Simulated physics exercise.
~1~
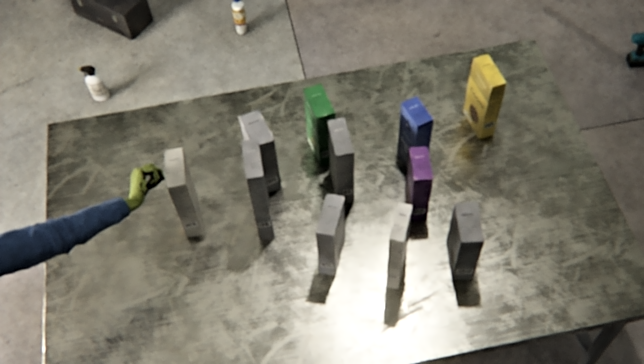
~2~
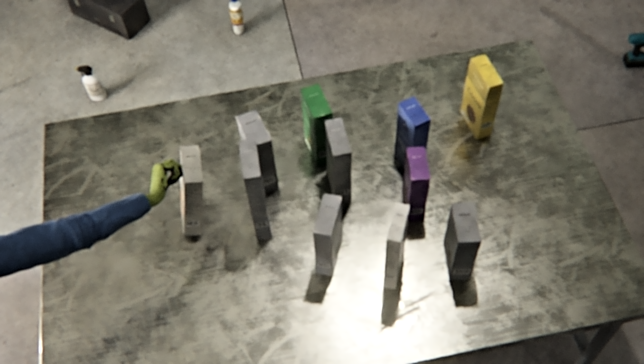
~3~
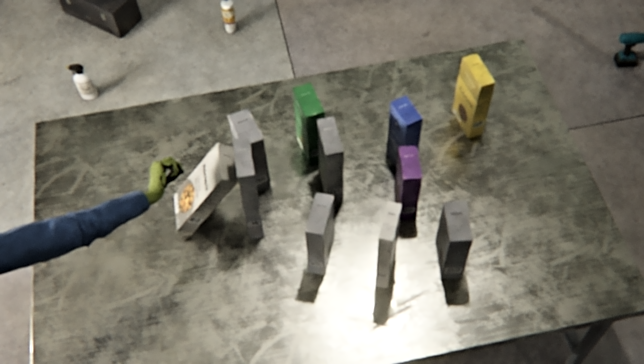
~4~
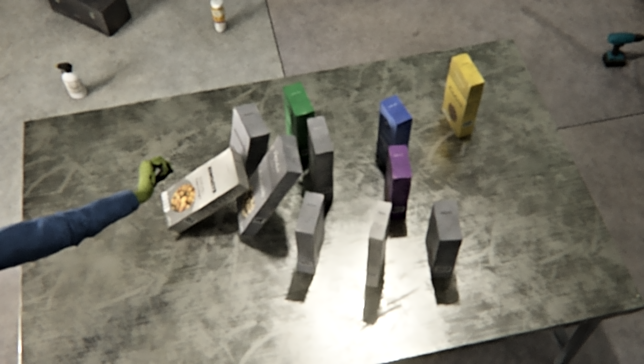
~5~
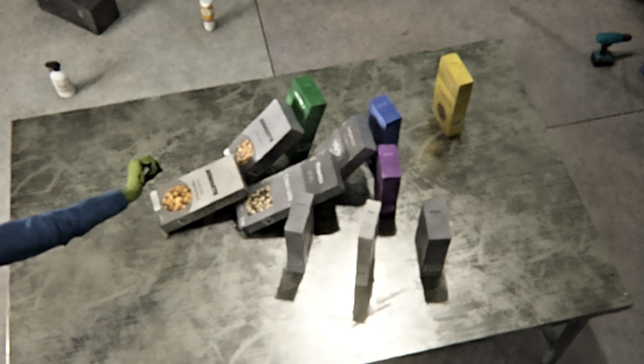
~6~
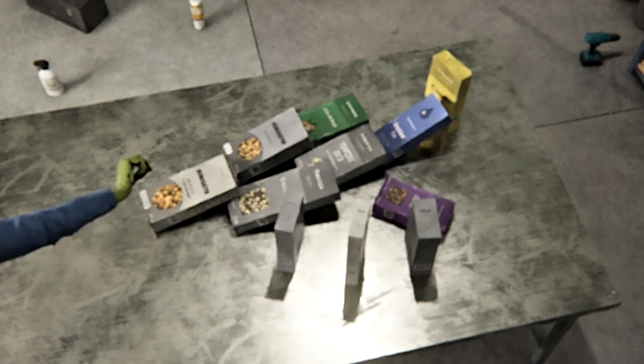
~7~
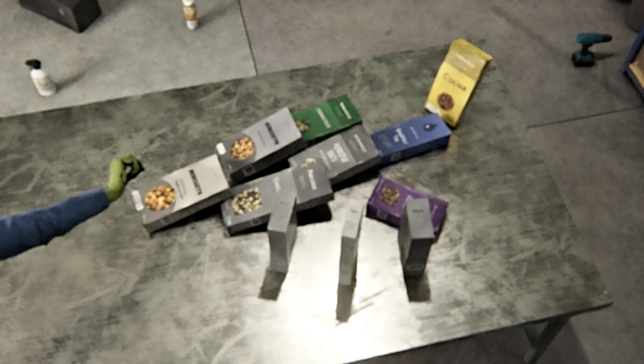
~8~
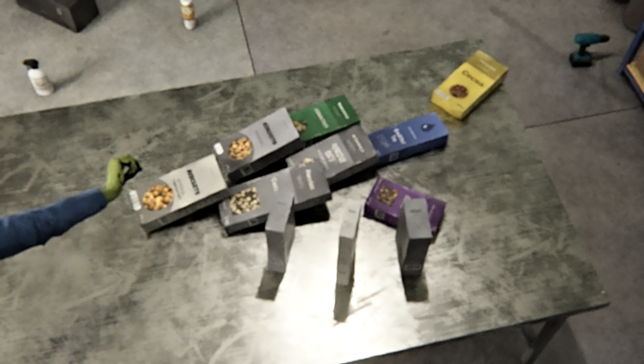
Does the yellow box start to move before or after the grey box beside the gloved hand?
After. The grey box beside the hand moves at the start, while the yellow box only starts to tip once the fall has spread across the table.
